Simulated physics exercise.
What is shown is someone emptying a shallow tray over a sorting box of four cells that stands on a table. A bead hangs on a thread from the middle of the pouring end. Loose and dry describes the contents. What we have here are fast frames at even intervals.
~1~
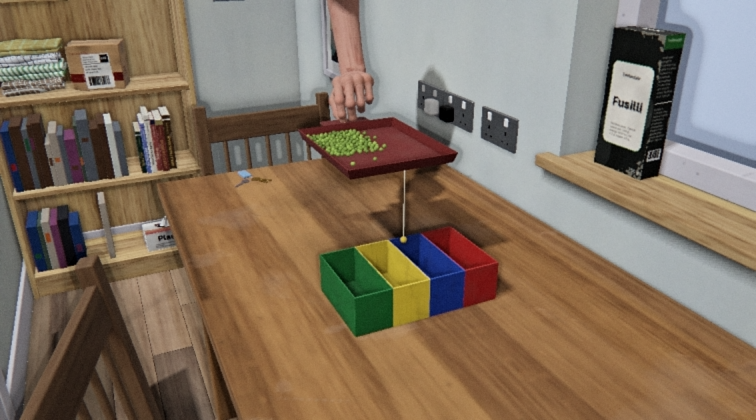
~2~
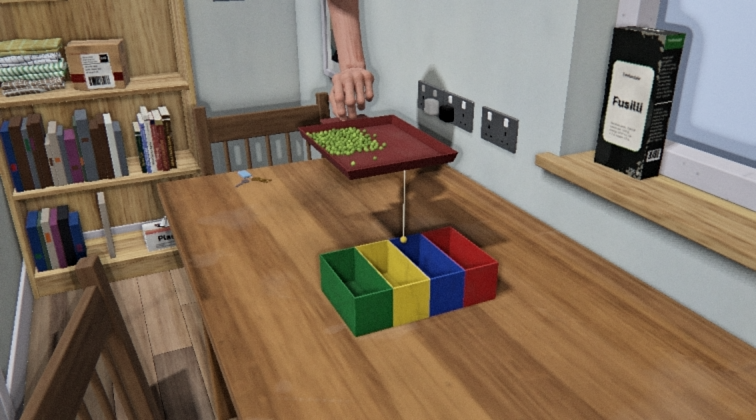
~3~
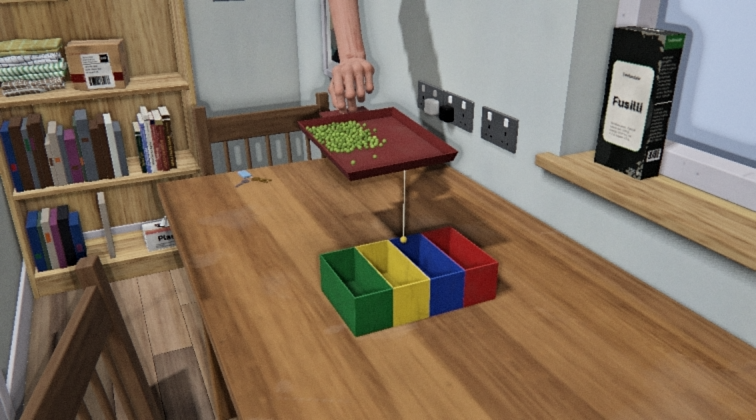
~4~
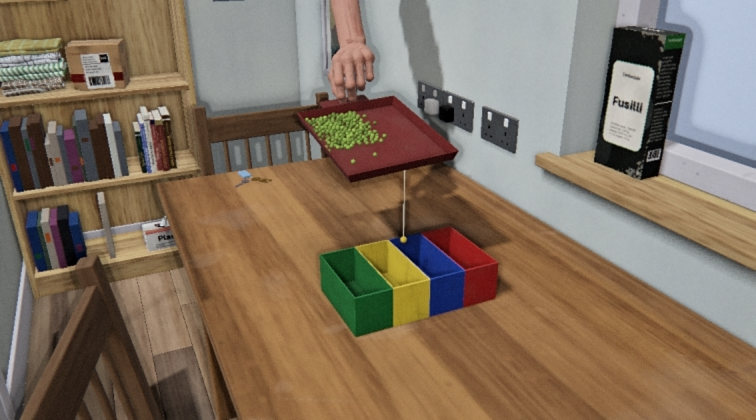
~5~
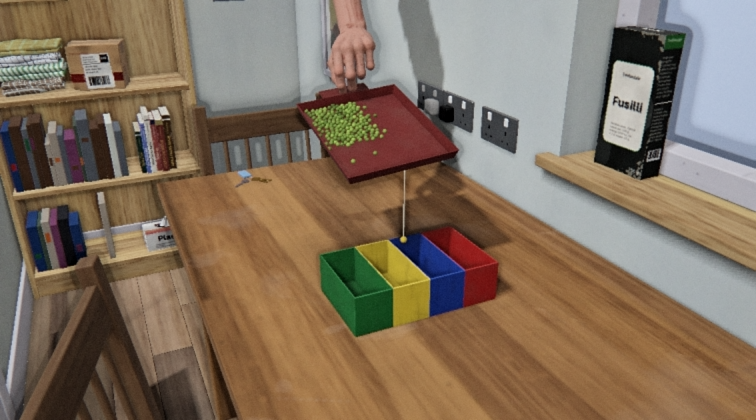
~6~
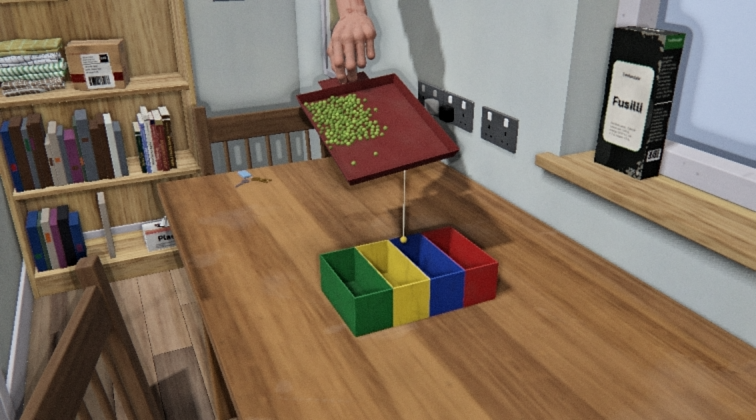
A dark red tray of green peas, with a hand at its far edge, tilted gradually toward its near side above a green, yellow, blue and red box, and the peas shifted slightly across it.
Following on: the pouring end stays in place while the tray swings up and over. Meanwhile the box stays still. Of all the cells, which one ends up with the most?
The green one ends up with the most.
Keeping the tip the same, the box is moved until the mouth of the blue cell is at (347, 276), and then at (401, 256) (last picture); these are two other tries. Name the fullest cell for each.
Blue, then yellow.
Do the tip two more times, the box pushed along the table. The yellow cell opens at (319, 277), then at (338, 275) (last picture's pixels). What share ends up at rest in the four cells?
Close to 100 in a hundred, followed by close to 100 in a hundred.
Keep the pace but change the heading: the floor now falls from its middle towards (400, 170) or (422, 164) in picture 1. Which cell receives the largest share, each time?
First try: The cell in yellow; second try: The cell in red.
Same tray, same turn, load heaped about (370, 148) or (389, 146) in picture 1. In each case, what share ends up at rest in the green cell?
It would be about 70 per cent for the first and about 60 per cent for the second.
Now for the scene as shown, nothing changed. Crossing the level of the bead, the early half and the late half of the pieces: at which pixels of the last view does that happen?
The leading part at (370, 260), the rest of it at (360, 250).
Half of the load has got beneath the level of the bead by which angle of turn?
My estimate is some 75 degrees.
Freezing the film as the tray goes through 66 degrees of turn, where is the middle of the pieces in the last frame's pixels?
Look about (364, 195) in the last picture.
Soon after the last picture, tray tipped steeply; about half on the tray; a small part in the green cell; a stray few in the yellow cell; about a third falling or outside the box.
A little later, tray tipped past a quarter turn; a stray few on the tray; about two thirds in the green cell; about a quarter in the yellow cell; a stray few in the blue cell; a small part falling or outside the box.
Later still, tray tipped past a quarter turn; about two thirds in the green cell; about a quarter in the yellow cell; a stray few in the blue cell; a small part falling or outside the box.
At rest, tray tipped past a quarter turn; about two thirds in the green cell; about a quarter in the yellow cell; a stray few in the blue cell; none in the red cell; a small part outside the box.
